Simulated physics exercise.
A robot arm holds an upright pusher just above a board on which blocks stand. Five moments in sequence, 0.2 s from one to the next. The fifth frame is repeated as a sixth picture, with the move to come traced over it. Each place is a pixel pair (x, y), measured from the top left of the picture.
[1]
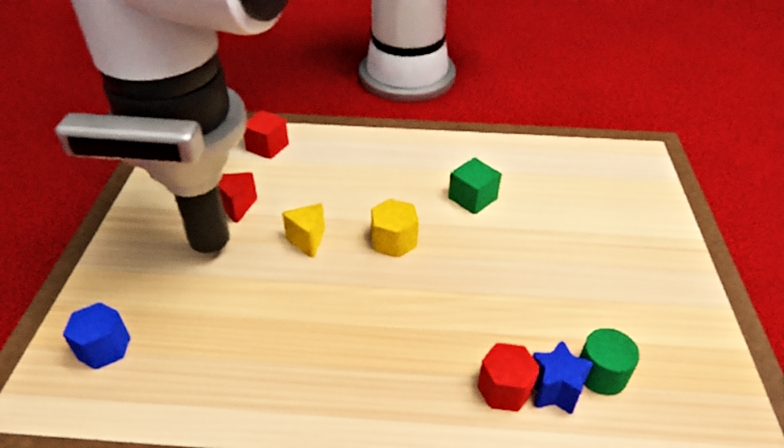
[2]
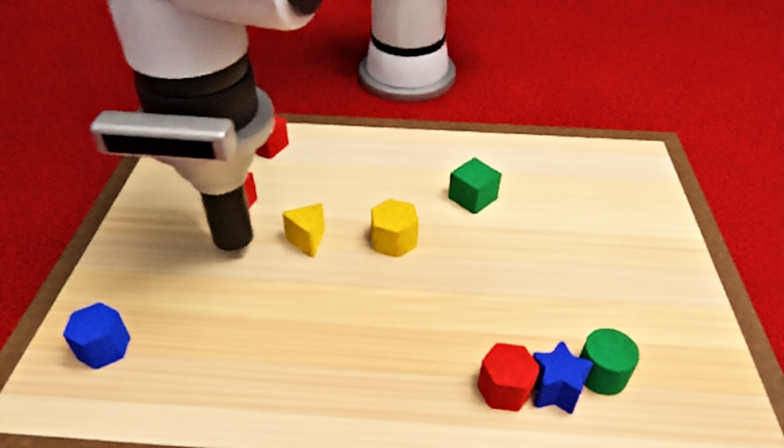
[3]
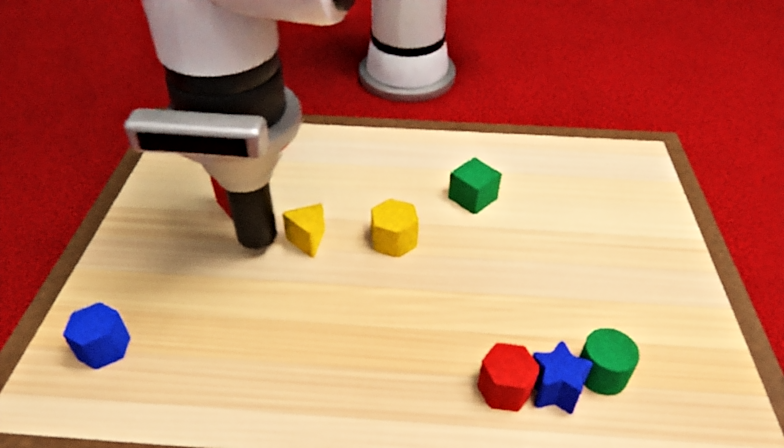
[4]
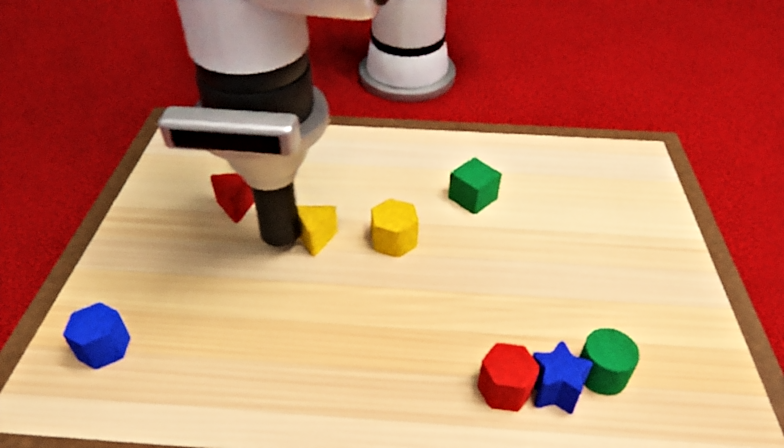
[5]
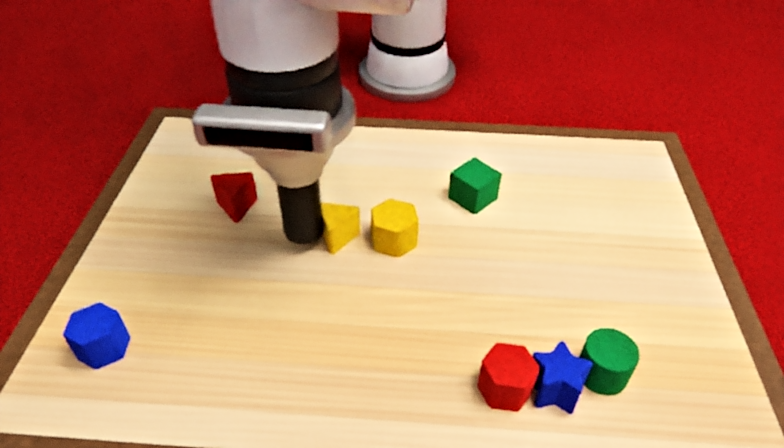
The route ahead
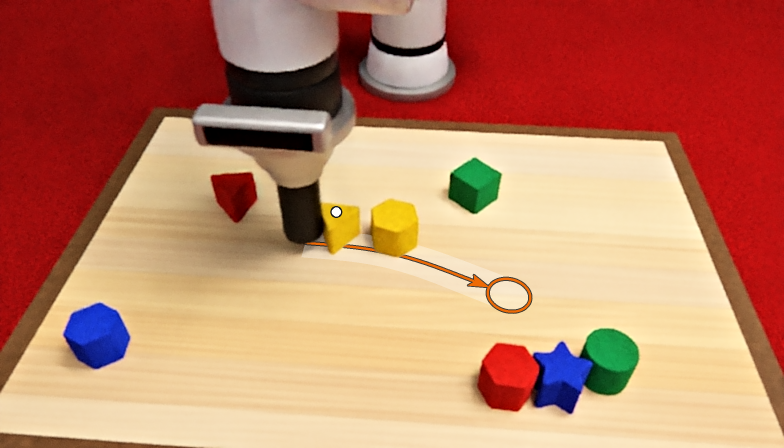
The clip shows a robot arm above a wooden board of coloured blocks, moving its dark pusher rightward to the yellow triangular piece and pushing it a short way right, closer to the yellow six-sided block.
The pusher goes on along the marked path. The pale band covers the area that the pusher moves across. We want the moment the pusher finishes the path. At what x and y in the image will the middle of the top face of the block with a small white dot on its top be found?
Around (389, 200).
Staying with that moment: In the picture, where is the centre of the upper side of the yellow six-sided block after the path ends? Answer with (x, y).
The answer is (441, 209).
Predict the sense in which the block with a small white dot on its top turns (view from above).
Seen from above, its turn is counter-clockwise.
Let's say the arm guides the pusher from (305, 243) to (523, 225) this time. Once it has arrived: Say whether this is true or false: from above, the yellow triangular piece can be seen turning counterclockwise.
The statement is correct.
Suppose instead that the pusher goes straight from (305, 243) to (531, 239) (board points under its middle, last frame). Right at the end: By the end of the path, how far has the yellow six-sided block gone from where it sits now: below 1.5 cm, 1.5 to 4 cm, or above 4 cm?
My answer is that it shifts over 4 cm.
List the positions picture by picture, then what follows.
Pusher tip (210, 239); block tops, red triangular piece (231, 181); yellow triangular piece (305, 215); yellow six-sided block (395, 214), in the first picture.
Pusher (234, 237); blocks unchanged, in the second picture.
Pusher (257, 235); blocks unchanged, in the third picture.
Pusher (281, 233); yellow triangular piece (314, 214), in the fourth picture.
Pusher (304, 230); red triangular piece (231, 181); yellow triangular piece (336, 212); yellow six-sided block (395, 214), in the fifth picture.
Path on the board, from (305, 243) over (374, 250) and (441, 268) to (509, 295); the dot is on the yellow triangular piece.
On the path given first. One third of the way, pusher (375, 238); yellow triangular piece (386, 201), turned 35° anticlockwise; yellow six-sided block (422, 211), turned 25° clockwise.
Two thirds of the way, pusher (442, 256); yellow triangular piece (389, 200), turned 45° anticlockwise; yellow six-sided block (441, 209).
At the end, pusher (512, 283); red triangular piece in place; yellow triangular piece (389, 200), turned 45° anticlockwise; yellow six-sided block (441, 209).
